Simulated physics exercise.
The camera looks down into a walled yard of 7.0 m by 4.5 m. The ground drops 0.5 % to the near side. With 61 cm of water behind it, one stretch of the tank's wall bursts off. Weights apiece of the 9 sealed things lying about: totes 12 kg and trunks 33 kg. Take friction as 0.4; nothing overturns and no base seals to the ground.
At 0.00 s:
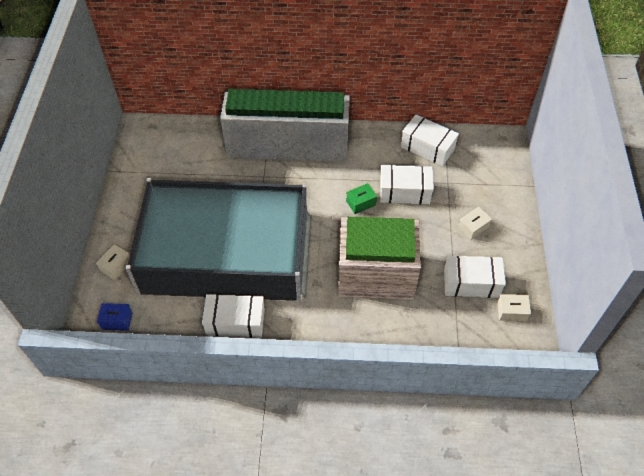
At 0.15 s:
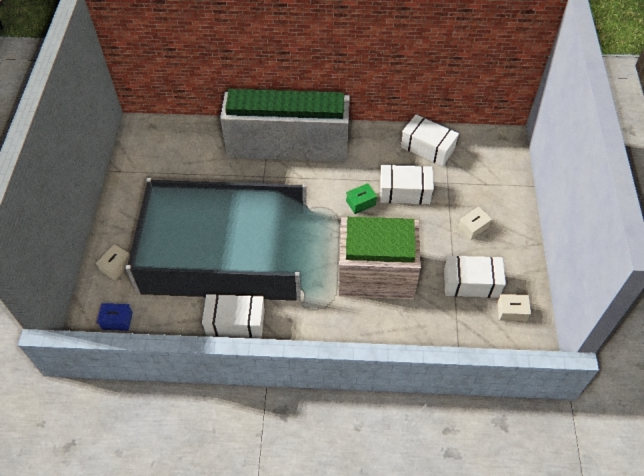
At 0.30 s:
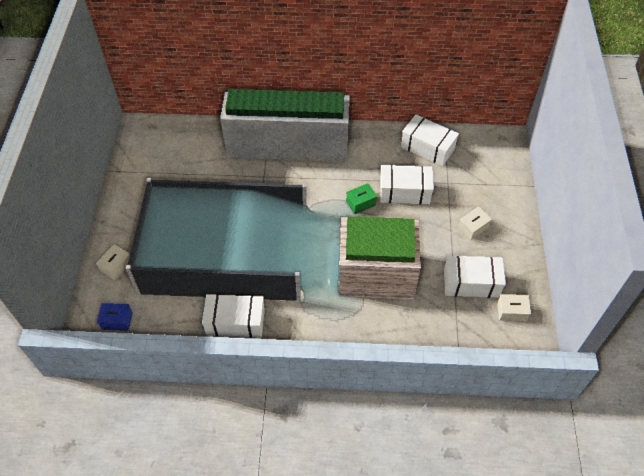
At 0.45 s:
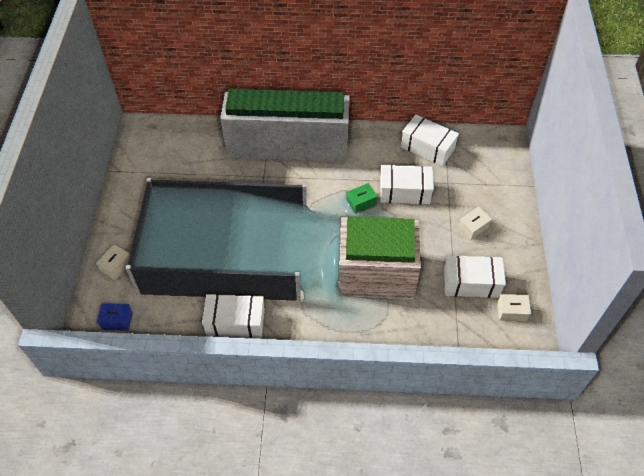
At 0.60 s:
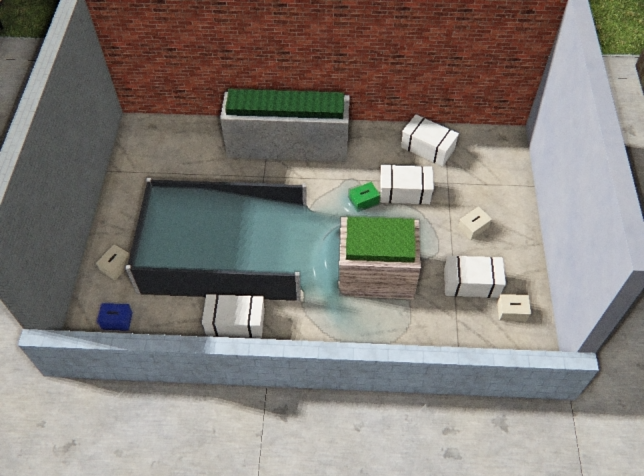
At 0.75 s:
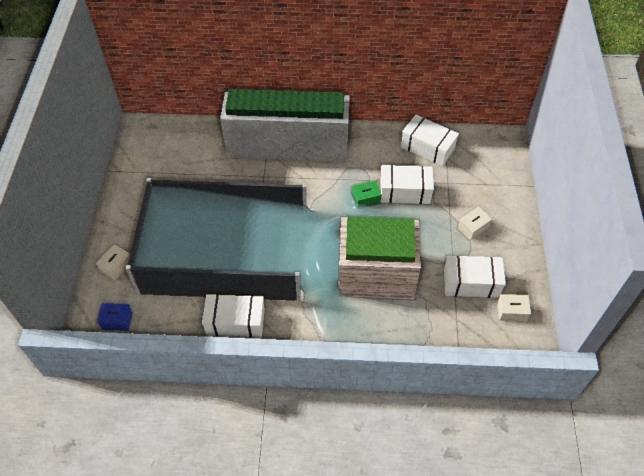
Walled concrete yard with water pouring from a tank's open right end, spreading around a planter and nudging a green box slightly.
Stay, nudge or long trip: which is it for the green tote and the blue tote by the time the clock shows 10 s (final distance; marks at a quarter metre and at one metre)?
The green tote ends far away; the blue tote holds its place.
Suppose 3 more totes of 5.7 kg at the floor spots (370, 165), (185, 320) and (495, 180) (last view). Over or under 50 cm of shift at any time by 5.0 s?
In turn: Over, under, more.
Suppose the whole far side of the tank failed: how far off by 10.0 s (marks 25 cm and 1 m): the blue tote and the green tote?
In that case the blue tote ends far away, the green tote slides a little.
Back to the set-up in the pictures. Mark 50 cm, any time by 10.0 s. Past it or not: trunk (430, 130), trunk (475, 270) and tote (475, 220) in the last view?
In that order: Over, past it, past it.
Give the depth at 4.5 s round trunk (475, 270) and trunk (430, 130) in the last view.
Roughly 11 and 13 cm.
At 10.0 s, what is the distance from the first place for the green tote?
Roughly 300 cm.
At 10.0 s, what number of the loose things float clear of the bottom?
I count 3.
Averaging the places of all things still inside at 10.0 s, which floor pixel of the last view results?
Around (303, 229).
After 2.0 s the green tote is near (372, 117), 1.7 m from its start, aground; the blue tote is near (113, 313), 0.0 m from its start, aground; 1 afloat.
After 4.5 s the green tote is near (290, 116), 2.0 m from its start, aground; the blue tote is near (113, 313), 0.0 m from its start, aground; 5 afloat.
After 7.0 s the green tote is near (237, 114), 2.7 m from its start, aground; the blue tote is near (113, 313), 0.0 m from its start, aground; 4 afloat.
After 10.0 s the green tote is near (208, 118), 3.0 m from its start, aground; the blue tote is near (113, 313), 0.0 m from its start, aground; 3 afloat.
